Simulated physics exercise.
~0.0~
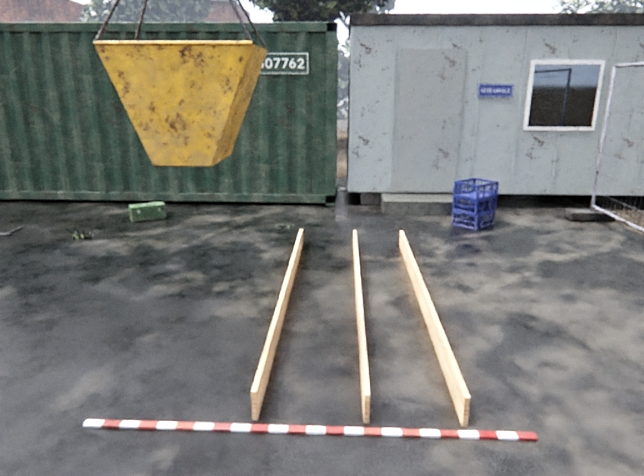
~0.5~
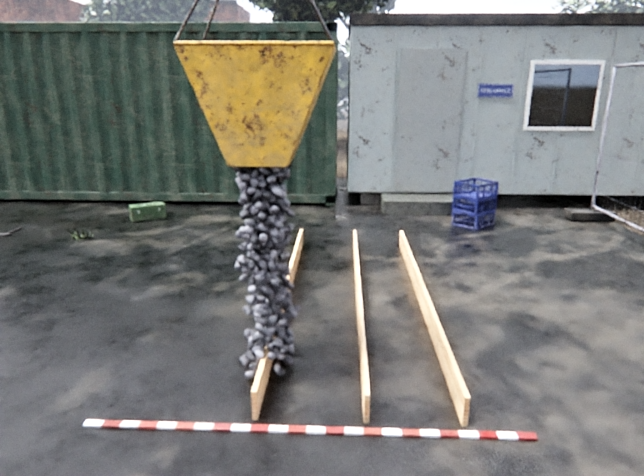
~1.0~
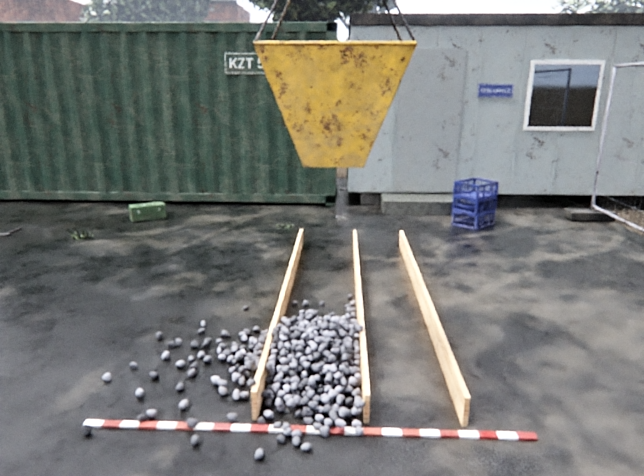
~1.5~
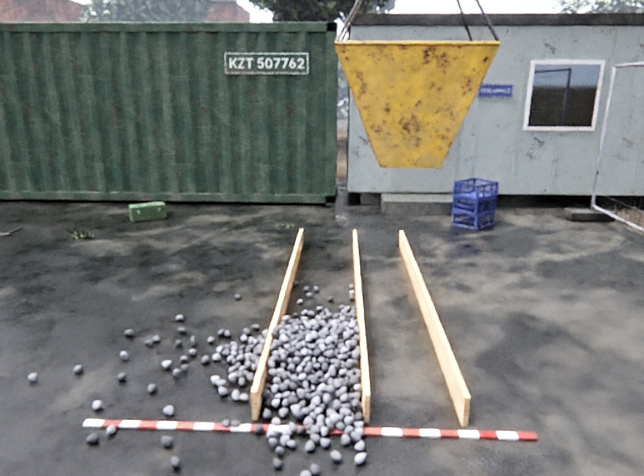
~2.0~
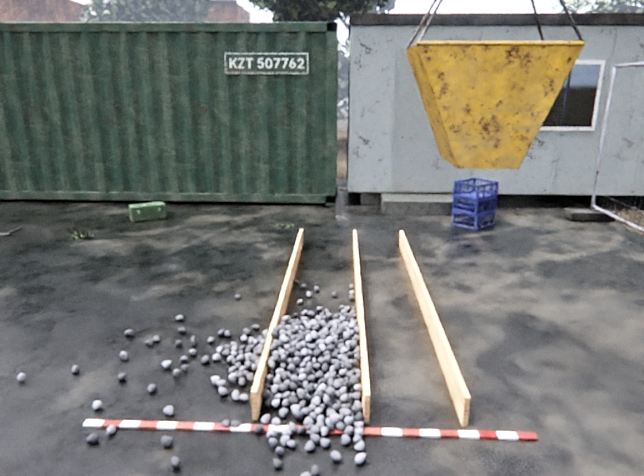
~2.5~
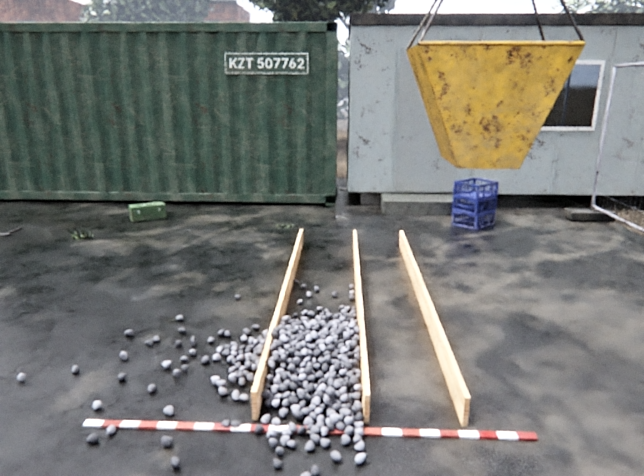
A rusty yellow skip hangs from cables above a wet, dark yard, seen from a fixed viewpoint in front, with a green container behind on the left and a pale grey cabin on the right. Three wooden boards stand on the ground, forming two bays behind a red-and-white striped staff. The skip moves rightwards and drops a dense column of grey stones around the left board. They pile up in the left bay, while some scatter to its left and past the staff. The empty skip continues right and stops before the cabin, leaving most stones in the left bay and the right bay empty.
